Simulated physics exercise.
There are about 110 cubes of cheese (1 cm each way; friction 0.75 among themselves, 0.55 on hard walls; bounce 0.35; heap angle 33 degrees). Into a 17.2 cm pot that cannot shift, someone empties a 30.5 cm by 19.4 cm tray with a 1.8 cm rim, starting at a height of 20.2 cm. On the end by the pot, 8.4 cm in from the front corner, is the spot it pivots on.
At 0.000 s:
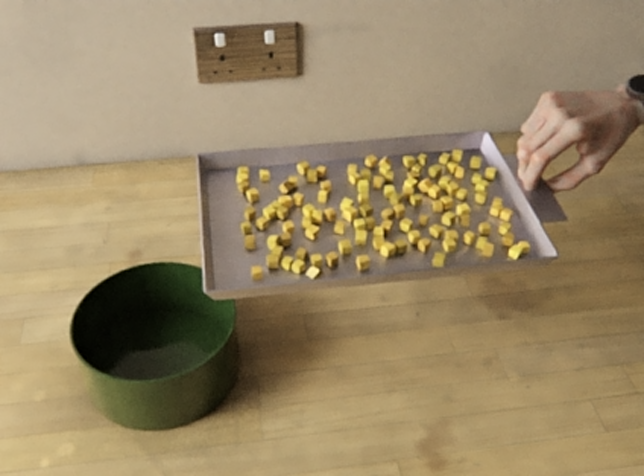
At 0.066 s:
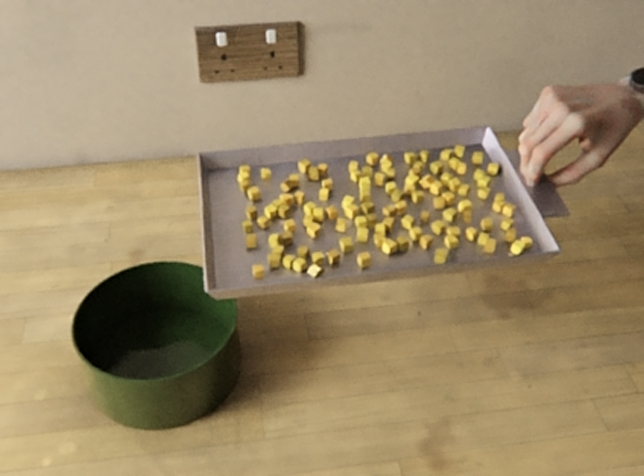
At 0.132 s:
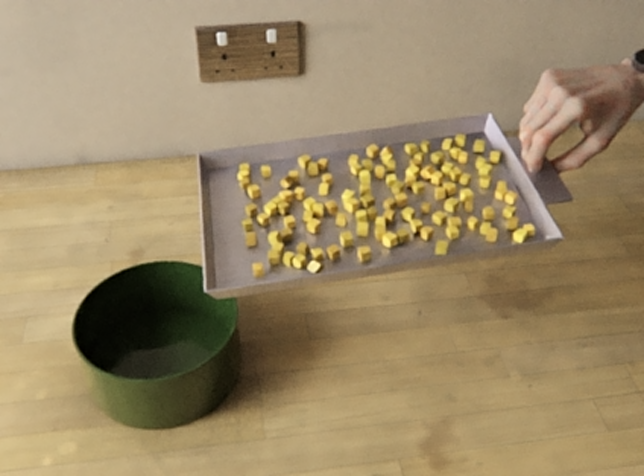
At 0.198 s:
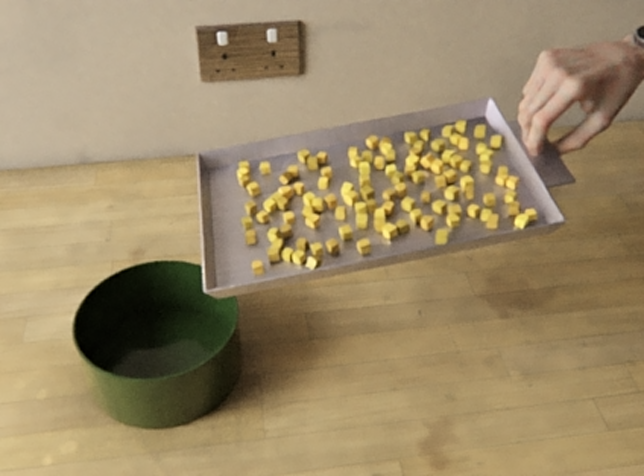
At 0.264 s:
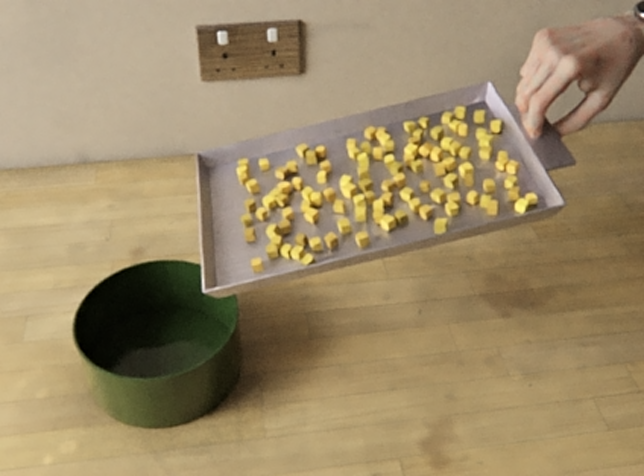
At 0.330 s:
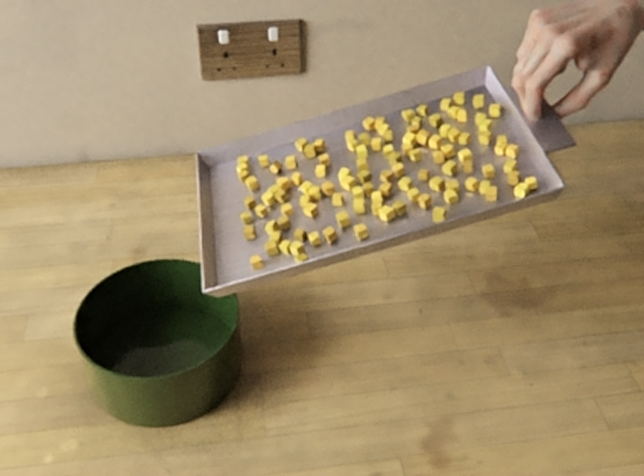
A hand at the right raises one end of a shallow grey tray above a pale wooden worktop, seen from slightly above by a still camera. Small yellow cubes of cheese lie scattered across the tray, with a round green pot below its left end and a wooden double socket on the beige wall behind. The tray slants gradually down toward the left, its left end staying in place, while the cubes stay spread across it.
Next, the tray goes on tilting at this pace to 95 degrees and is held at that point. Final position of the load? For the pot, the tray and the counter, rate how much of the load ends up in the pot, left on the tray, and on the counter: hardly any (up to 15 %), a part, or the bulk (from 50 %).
Pot: The bulk; tray: Hardly any; counter: A part.
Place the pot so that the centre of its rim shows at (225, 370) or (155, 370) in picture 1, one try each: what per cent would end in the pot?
Close to 30 in a hundred, then close to 55 in a hundred.
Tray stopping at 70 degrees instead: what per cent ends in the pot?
Around 35 %, I reckon.
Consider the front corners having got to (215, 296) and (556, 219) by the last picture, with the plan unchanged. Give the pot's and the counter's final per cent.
That works out as pot 5 and counter 95.
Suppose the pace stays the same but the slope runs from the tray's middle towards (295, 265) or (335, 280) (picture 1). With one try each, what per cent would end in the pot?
Near 5 and 0 per cent, in that order.
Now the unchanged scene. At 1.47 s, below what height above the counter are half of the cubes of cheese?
Some 20 cm above the counter.
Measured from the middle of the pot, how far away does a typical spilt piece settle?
Roughly 20 centimetres.
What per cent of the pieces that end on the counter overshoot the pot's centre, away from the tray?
Around 80 in a hundred.
After 1.02 s, tilt 53 degrees; the tray holds 90 %, the pot 0 %.
After 1.47 s, tilt 77 degrees; the tray holds 50 %, the pot 35 %.
After 2.01 s, tilt 95 degrees; the tray holds 0 %, the pot 60 %.
In the end, at 3.1 s, pot 75 %, tray 0 %, counter 25 %.
